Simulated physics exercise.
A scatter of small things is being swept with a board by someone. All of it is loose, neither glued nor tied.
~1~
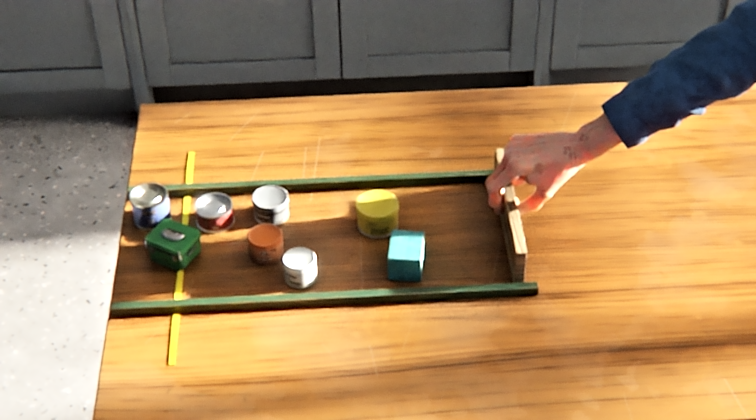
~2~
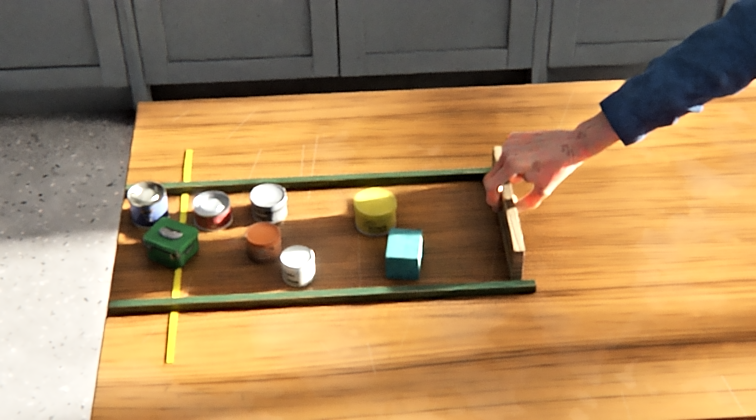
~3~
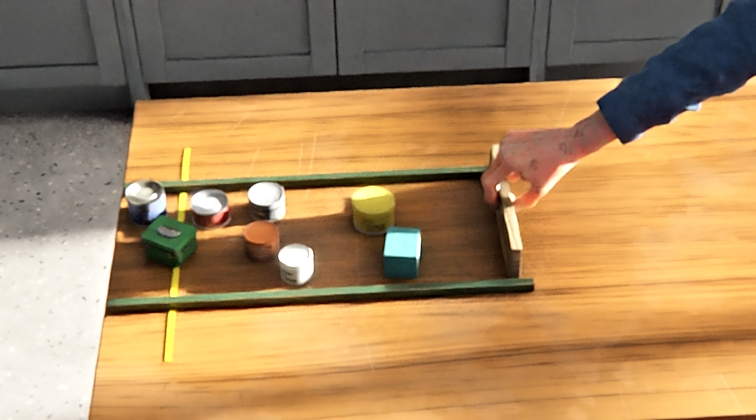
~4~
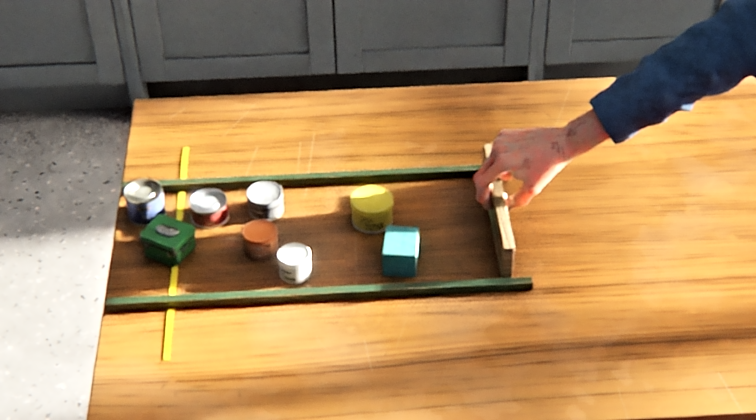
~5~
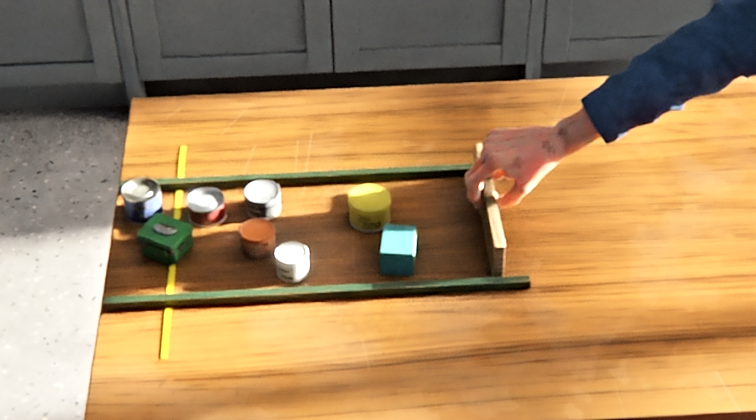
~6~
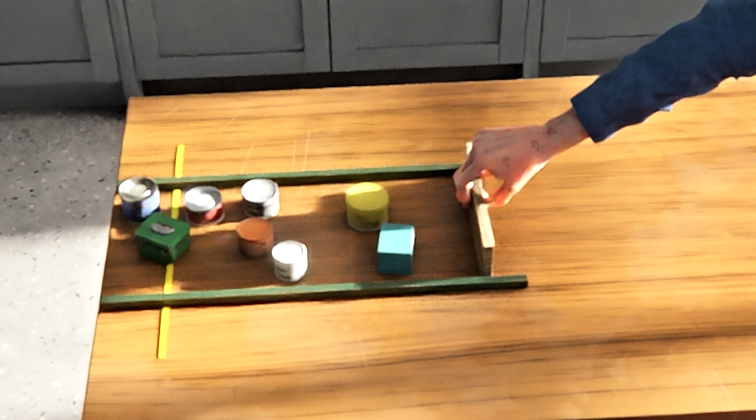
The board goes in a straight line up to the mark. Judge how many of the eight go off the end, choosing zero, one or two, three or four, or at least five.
One or two go off.
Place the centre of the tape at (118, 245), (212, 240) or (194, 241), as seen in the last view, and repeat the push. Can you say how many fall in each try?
Going through them in order, you'd see 8, 0 and 1.
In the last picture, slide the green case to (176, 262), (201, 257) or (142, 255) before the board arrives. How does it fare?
Going through them in turn, the case fails to stay, then fails to stay, then fails to stay.
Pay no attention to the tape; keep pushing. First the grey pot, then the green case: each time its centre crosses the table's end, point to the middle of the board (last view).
Estimated middle: (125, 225), and (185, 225) for the other.
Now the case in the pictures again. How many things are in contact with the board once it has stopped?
The count in contact is 3.
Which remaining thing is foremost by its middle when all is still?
The red tin.
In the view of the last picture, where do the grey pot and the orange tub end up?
The first comes to rest at (157, 193), and the second at (137, 243).
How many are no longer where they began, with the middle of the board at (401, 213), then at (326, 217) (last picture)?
The first count is 1, and then it's 3.
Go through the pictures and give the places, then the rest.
In the first frame, blue tin (151, 207); green case (174, 245); red tin (215, 213); board (509, 215); tape (183, 248).
In the second frame, green case (172, 244); orange tub (264, 243).
In the third frame, red tin (211, 210); board (504, 212).
In the fourth frame, blue tin (145, 202); grey pot (266, 201).
In the fifth frame, green case (166, 240); turquoise block (398, 250).
In the sixth frame, blue tin (140, 201); green case (164, 239); red tin (204, 207); board (477, 209); tape (172, 242).
Soon after, none off yet; blue tin at rest near (140, 201); green case at rest near (164, 239); red tin at rest near (204, 207).
In the end, the number that fall off is one or two; gone, green case and blue tin.
